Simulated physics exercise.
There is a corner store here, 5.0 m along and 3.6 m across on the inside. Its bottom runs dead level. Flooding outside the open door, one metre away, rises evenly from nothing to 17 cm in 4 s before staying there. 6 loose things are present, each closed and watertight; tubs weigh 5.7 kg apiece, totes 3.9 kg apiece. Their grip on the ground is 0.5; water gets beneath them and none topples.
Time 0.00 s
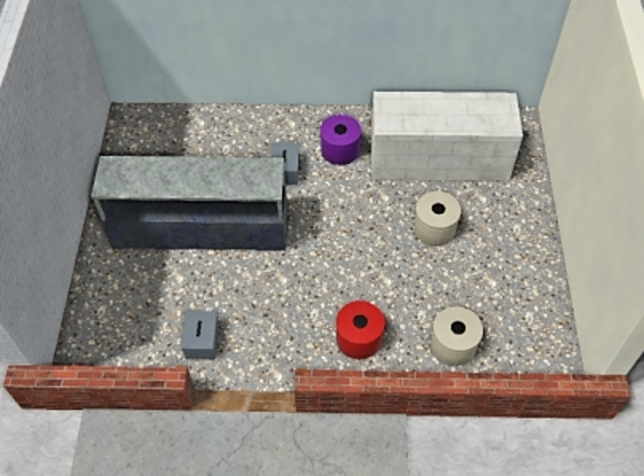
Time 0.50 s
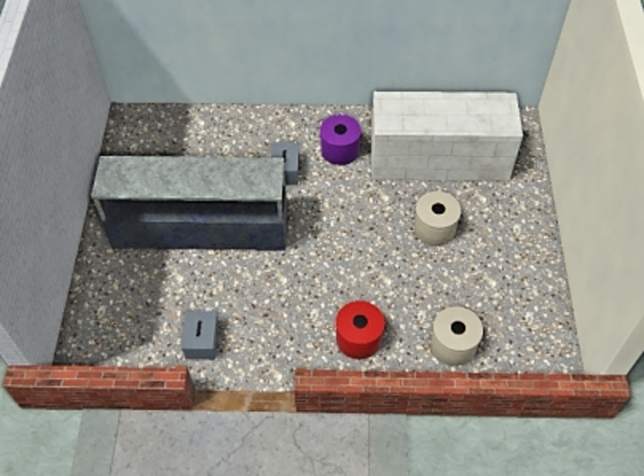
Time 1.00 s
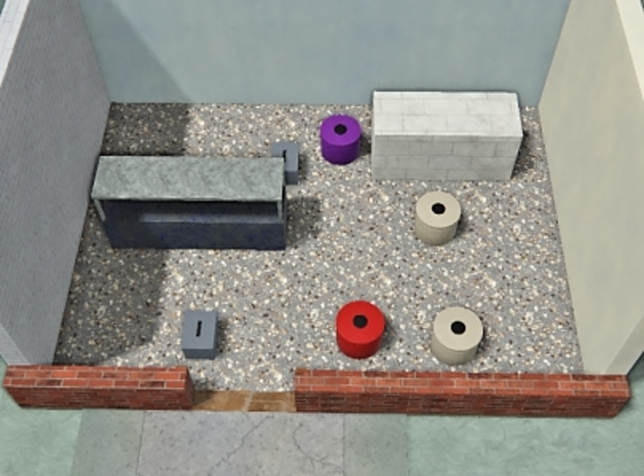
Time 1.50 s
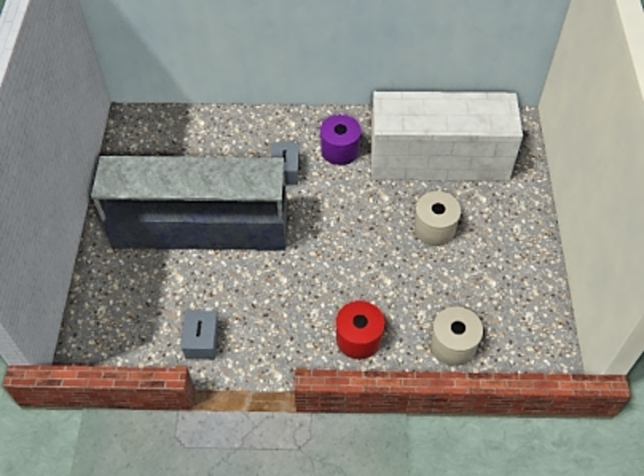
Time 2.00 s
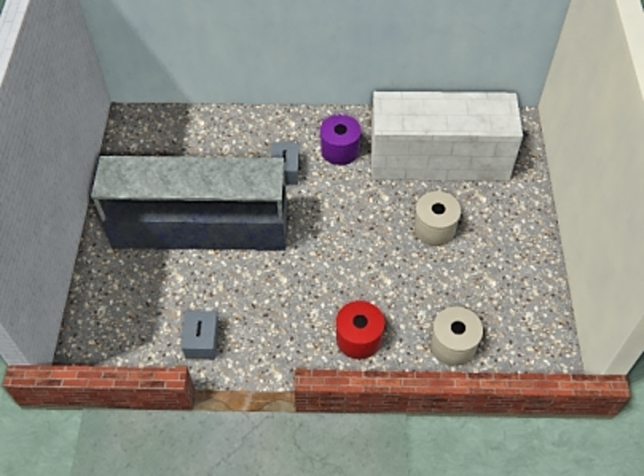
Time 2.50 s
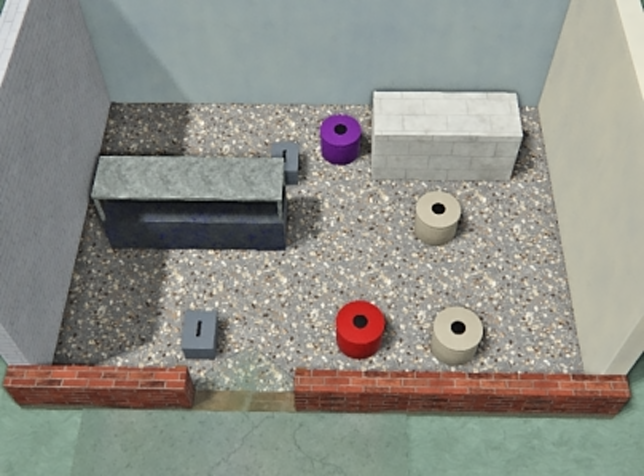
Greenish water spreads over the pavement outside the store and just enters the open doorway.
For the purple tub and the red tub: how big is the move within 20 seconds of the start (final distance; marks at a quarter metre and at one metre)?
The purple tub creeps a bit, and the red tub covers a big distance.
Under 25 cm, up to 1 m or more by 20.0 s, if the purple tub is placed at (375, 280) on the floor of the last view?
It slides a little.
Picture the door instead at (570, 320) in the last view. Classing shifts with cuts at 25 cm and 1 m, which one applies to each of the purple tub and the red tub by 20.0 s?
With that change, the purple tub would go a long distance while the red tub would go a long distance.
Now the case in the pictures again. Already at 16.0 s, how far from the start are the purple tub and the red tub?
Shifts by then: Around 60 and 50 cm.
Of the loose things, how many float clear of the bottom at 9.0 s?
Total: 2.
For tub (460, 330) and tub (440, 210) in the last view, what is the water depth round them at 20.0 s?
Depth approx. 8 cm / 9 cm.
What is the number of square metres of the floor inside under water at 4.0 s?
About 3.0 m2.
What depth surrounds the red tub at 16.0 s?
Depth: About 8 cm.
After 4.0 s the purple tub is near (340, 130), 0.0 m from its start, aground; the red tub is near (360, 322), 0.0 m from its start, aground; 0 afloat.
After 9.0 s the purple tub is near (318, 105), 0.4 m from its start, aground; the red tub is near (360, 322), 0.0 m from its start, aground; 2 afloat.
After 16.0 s the purple tub is near (287, 139), 0.6 m from its start, afloat; the red tub is near (339, 275), 0.5 m from its start, afloat; 6 afloat.
After 20.0 s the purple tub is near (315, 170), 0.7 m from its start, afloat; the red tub is near (517, 221), 1.9 m from its start, afloat; 6 afloat.
